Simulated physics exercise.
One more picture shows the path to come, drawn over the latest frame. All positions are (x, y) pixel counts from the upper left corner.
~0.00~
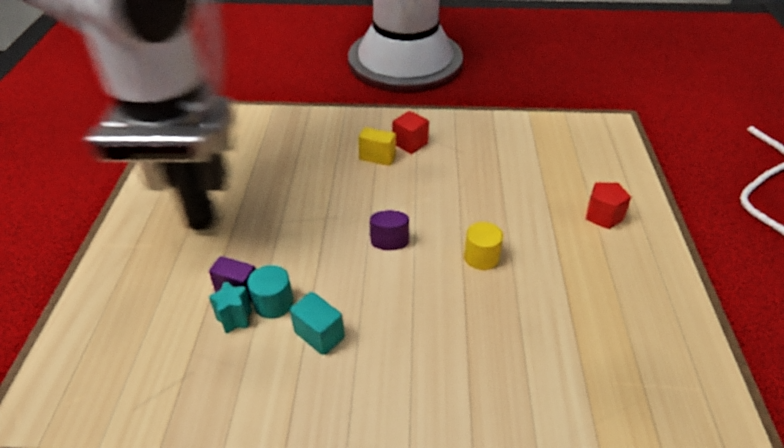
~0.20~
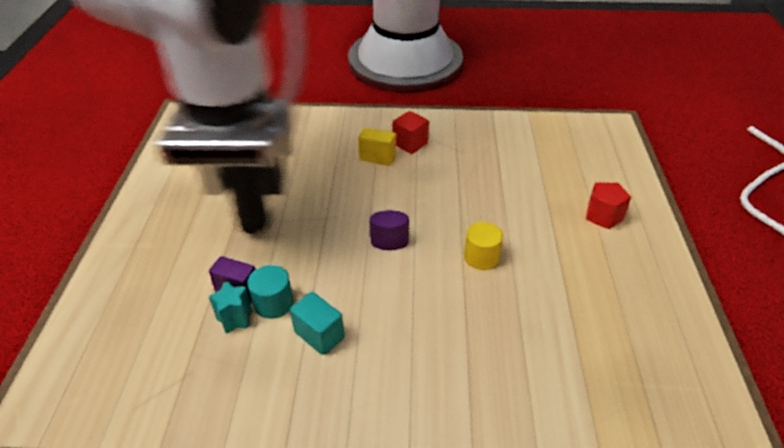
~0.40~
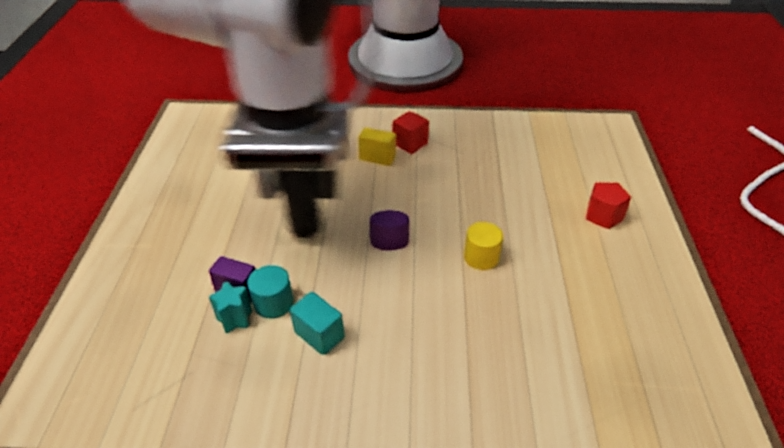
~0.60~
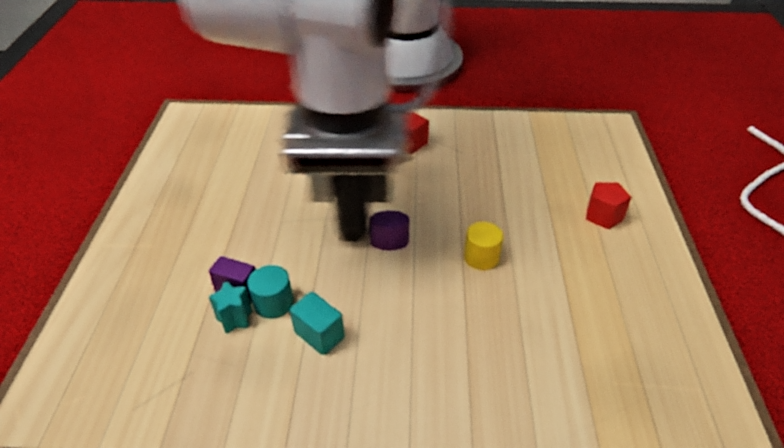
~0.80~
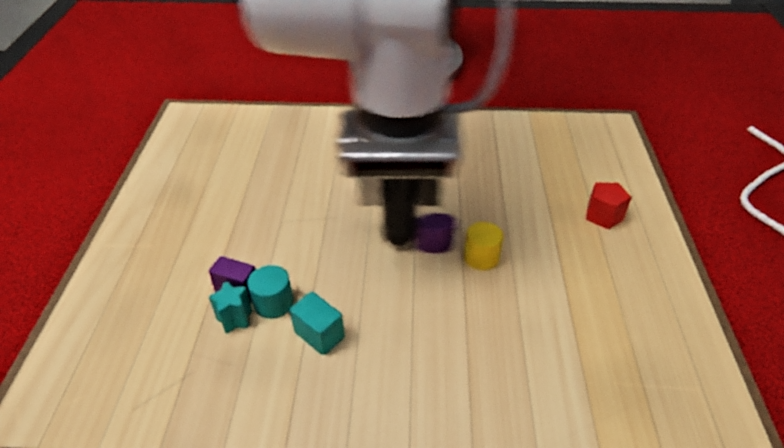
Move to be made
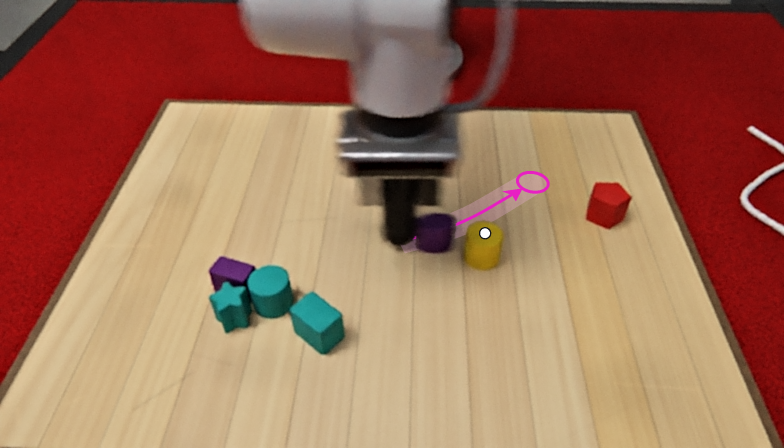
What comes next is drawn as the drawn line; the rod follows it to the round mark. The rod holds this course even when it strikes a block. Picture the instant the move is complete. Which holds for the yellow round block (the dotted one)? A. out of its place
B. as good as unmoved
It's A.
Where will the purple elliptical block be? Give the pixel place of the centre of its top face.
Somewhere near (502, 212).
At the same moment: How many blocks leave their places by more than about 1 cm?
It displaces two.
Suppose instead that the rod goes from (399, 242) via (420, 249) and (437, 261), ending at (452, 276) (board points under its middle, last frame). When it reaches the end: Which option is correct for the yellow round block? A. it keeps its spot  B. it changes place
I choose B.
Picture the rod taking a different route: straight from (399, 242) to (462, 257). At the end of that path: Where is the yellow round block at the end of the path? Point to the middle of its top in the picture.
It should be at about (510, 237).
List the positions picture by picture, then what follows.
In the first picture, tip of the rod at (201, 220), middles of tops, purple elliptical block at (389, 218), yellow round block at (485, 233), red pentagonal block at (611, 192).
In the second picture, rod at (254, 224), nothing pushed.
In the third picture, rod at (305, 227), nothing pushed.
In the fourth picture, rod at (353, 231), nothing pushed.
In the fifth picture, rod at (399, 234), purple elliptical block at (437, 221), yellow round block at (485, 233), red pentagonal block at (611, 192).
The line goes from (399, 242) by way of (475, 216) to (533, 182); the dot is on the yellow round block.
The first path, step by step. One third of the way, rod at (454, 218); purple elliptical block at (489, 215), turned 45° clockwise; yellow round block at (503, 239).
Two thirds of the way, rod at (497, 197); purple elliptical block at (502, 212), turned 85° clockwise; yellow round block at (503, 239).
At the end, rod at (534, 175); purple elliptical block at (502, 212), turned 85° clockwise; yellow round block at (503, 239); red pentagonal block unmoved.
